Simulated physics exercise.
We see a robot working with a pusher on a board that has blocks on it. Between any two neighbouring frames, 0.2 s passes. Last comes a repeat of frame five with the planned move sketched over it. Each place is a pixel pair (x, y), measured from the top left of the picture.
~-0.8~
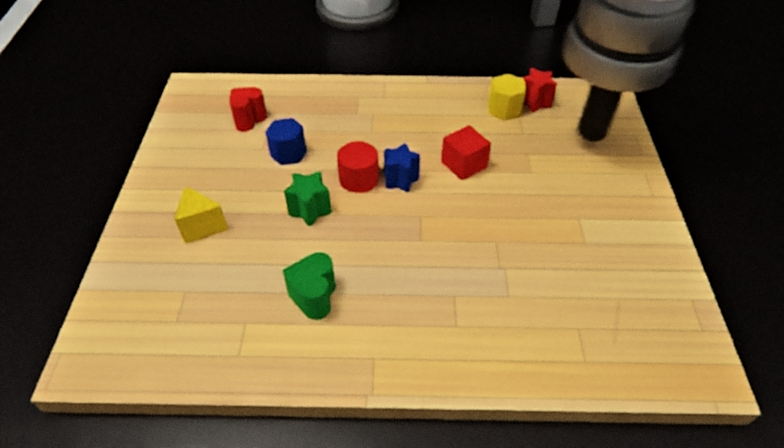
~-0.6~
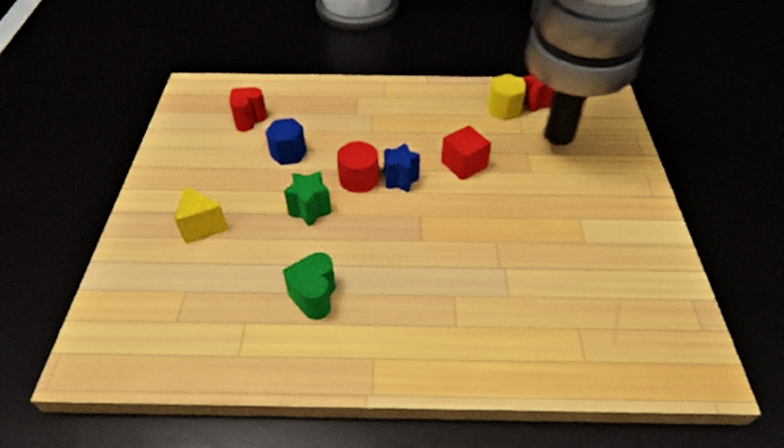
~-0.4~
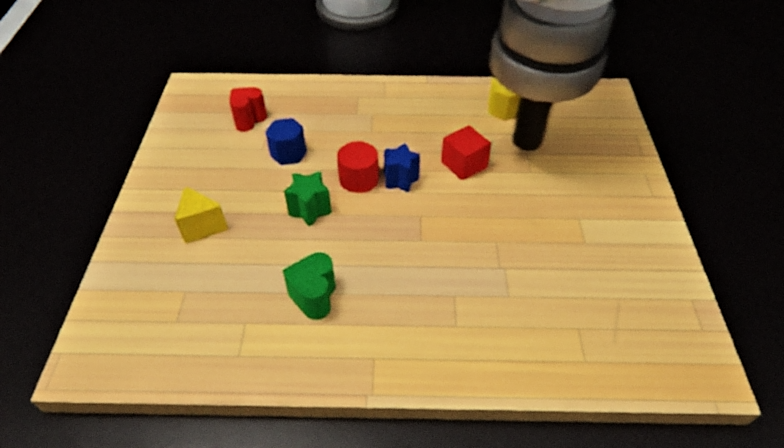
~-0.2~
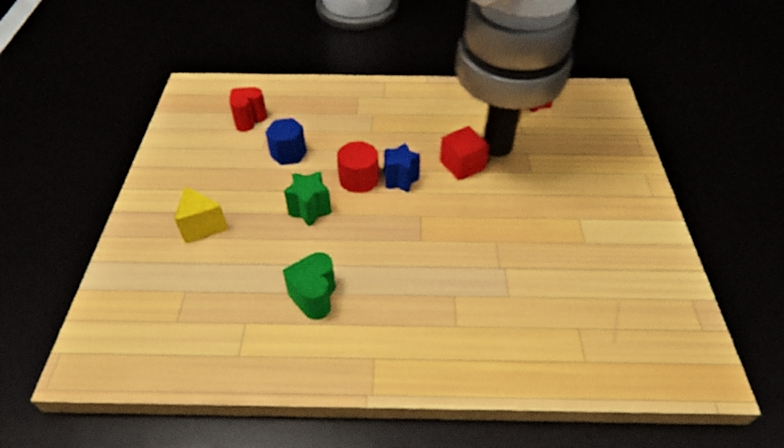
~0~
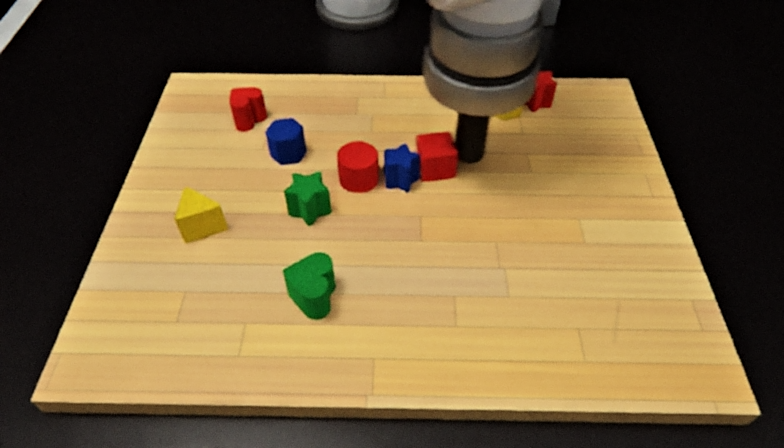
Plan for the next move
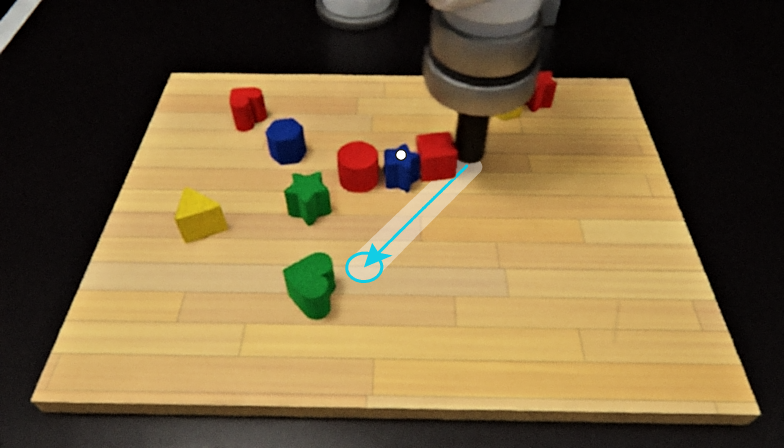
On a wooden board, a robot's pusher moves left and nudges the red block leftward.
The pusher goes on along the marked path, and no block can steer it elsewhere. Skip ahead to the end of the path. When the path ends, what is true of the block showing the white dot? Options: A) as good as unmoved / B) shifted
Choice B: Shifted.
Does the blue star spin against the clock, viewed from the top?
I expect not.
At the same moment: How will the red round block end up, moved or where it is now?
Displaced.
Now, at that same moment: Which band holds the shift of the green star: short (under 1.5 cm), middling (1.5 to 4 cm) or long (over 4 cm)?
Less than 1.5 cm.
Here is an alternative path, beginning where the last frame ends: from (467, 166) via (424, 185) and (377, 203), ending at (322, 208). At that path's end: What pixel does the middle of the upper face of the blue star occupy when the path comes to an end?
It is at (256, 164).
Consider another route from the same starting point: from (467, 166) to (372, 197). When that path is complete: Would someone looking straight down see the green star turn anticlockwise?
I'd say yes.
The drawn path runs in a line from (467, 166) to (364, 267); the dot is on the blue star.
On the path given first. One third of the way, pusher (436, 186); red round block (337, 152); blue star (366, 166), turned 40° clockwise; red square (403, 168), turned 20° clockwise.
Two thirds of the way, pusher (401, 220); red round block (332, 149); blue star (347, 172), turned 75° clockwise; red square (376, 186), turned 45° clockwise.
At the end, pusher (364, 256); green star not moved; green heart not moved; red round block (332, 149); blue star (346, 172), turned 75° clockwise; red square (376, 186), turned 45° clockwise.
